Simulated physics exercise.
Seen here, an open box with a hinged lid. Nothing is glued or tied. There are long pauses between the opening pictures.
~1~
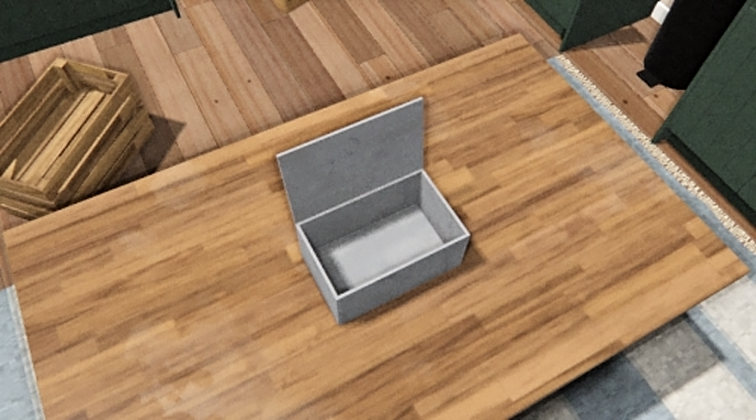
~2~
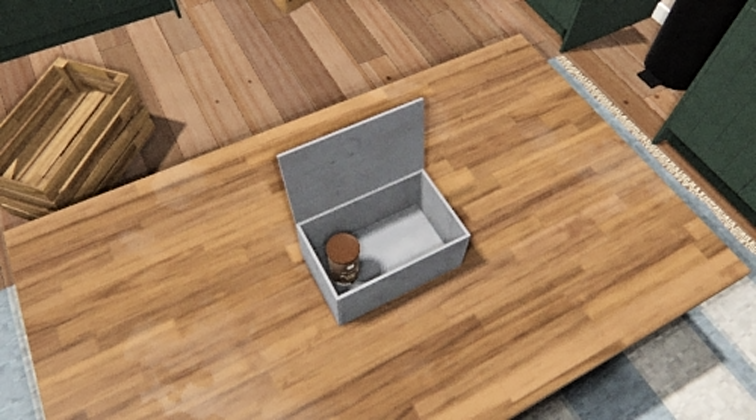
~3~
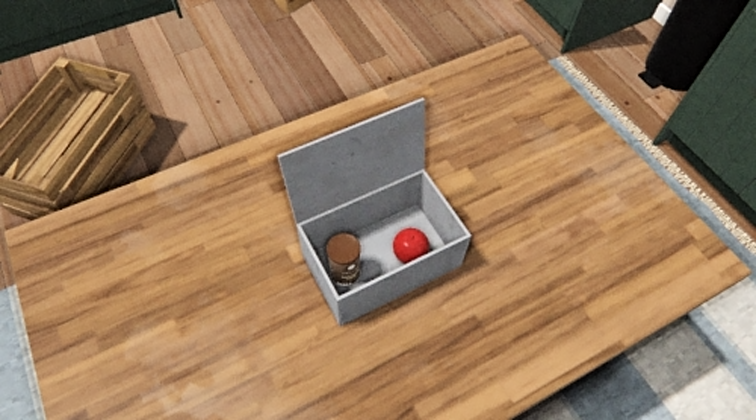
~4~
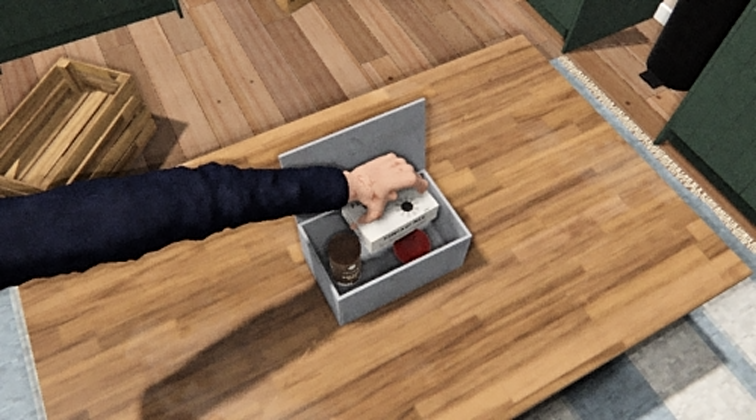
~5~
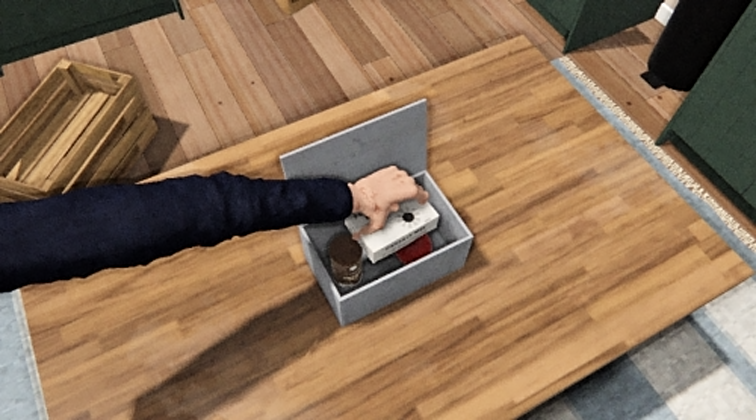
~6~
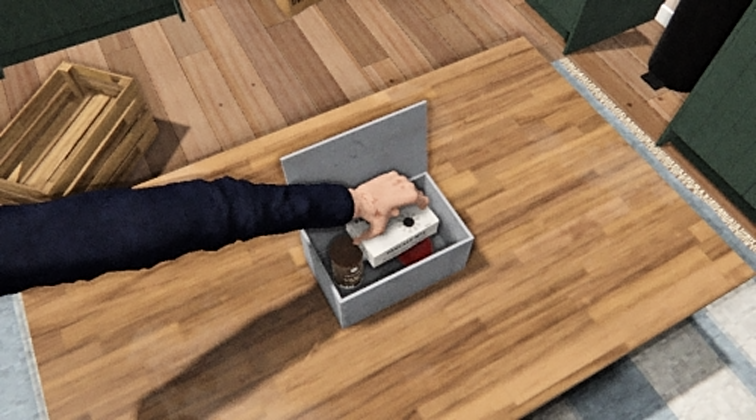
A hand lowers a white packet into an open box holding a jar and red apple.
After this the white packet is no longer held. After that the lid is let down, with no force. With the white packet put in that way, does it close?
As it turns out, it sits on the rim.
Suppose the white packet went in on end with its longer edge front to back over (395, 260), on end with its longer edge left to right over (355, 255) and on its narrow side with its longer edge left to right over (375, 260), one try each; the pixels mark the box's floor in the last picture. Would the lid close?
First, it stays ajar; second, it shuts flat; third, it stays ajar.
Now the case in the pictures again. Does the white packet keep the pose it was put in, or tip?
It ends up tilted.
Then, 0.50 s after the last picture, white packet on its side near (383, 227); red apple rolled a little.
Then, 1.50 s after the last picture, lid 64° above the rim; white packet on its side near (382, 226); red apple rolled a little.
Then, 2.10 s after the last picture, lid 22° above the rim; white packet on its side near (382, 226); red apple rolled a little.
At rest, lid shut; tipped over in the box, white packet; the other 2 in place. Seen from the same camera at the end, white packet near (382, 226).
